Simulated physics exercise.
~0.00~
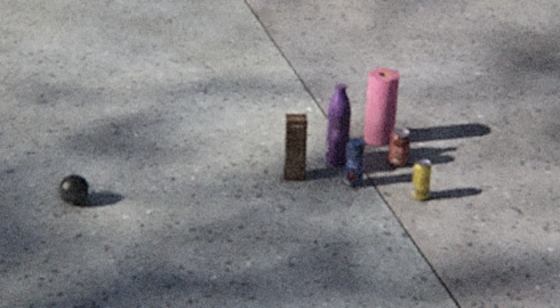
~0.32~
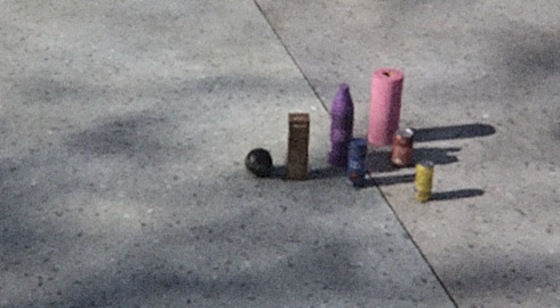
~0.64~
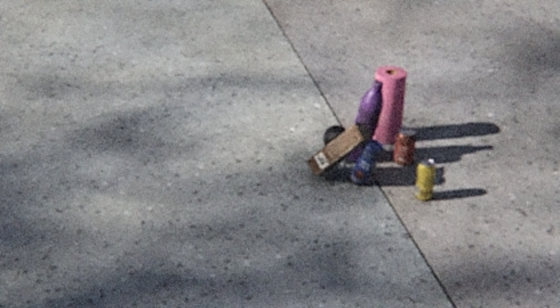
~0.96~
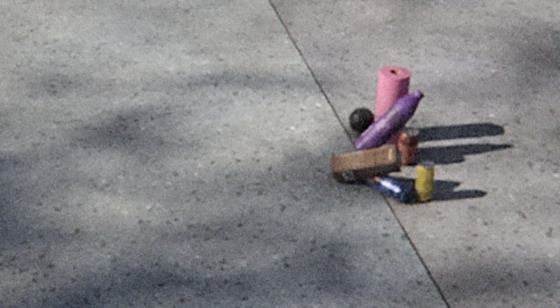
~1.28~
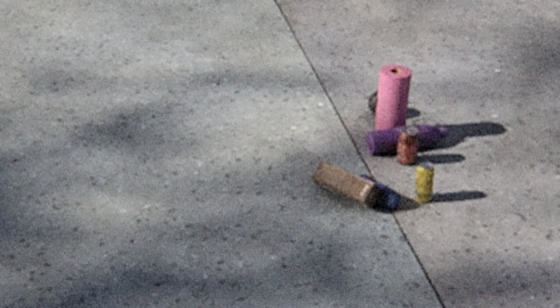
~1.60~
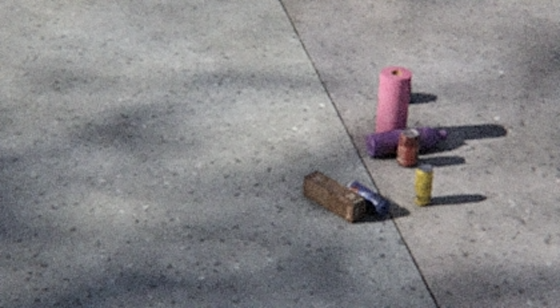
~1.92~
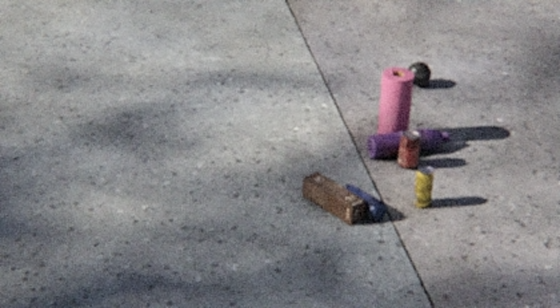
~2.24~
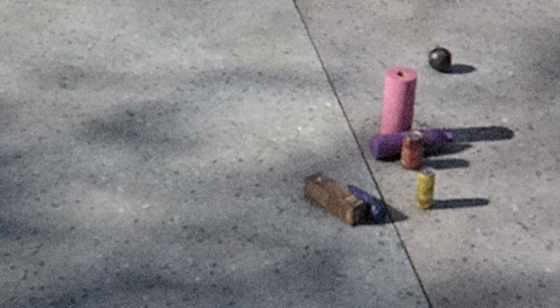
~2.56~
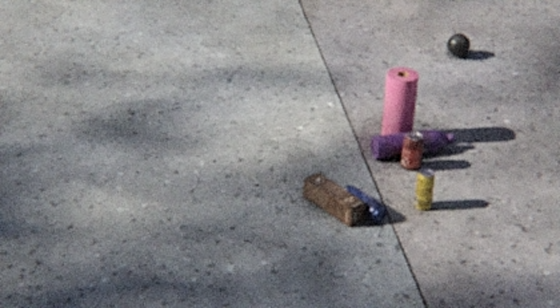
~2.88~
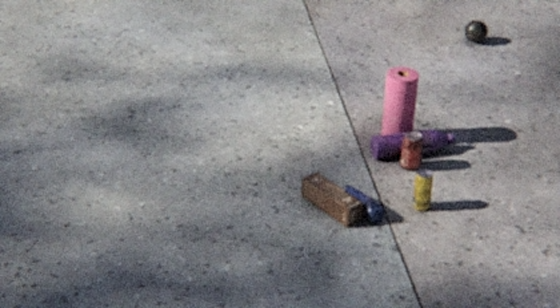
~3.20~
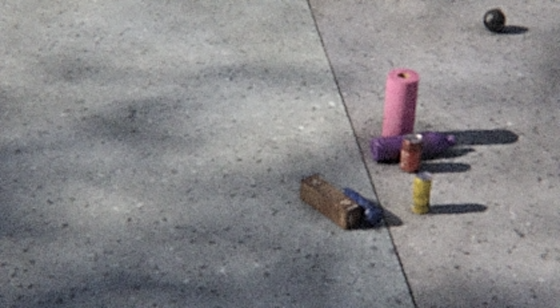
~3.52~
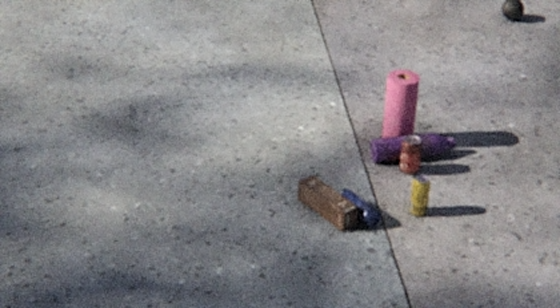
Pink roll and two cans staying upright as a black ball topples a bottle, carton and blue can, then rolls away upper right.
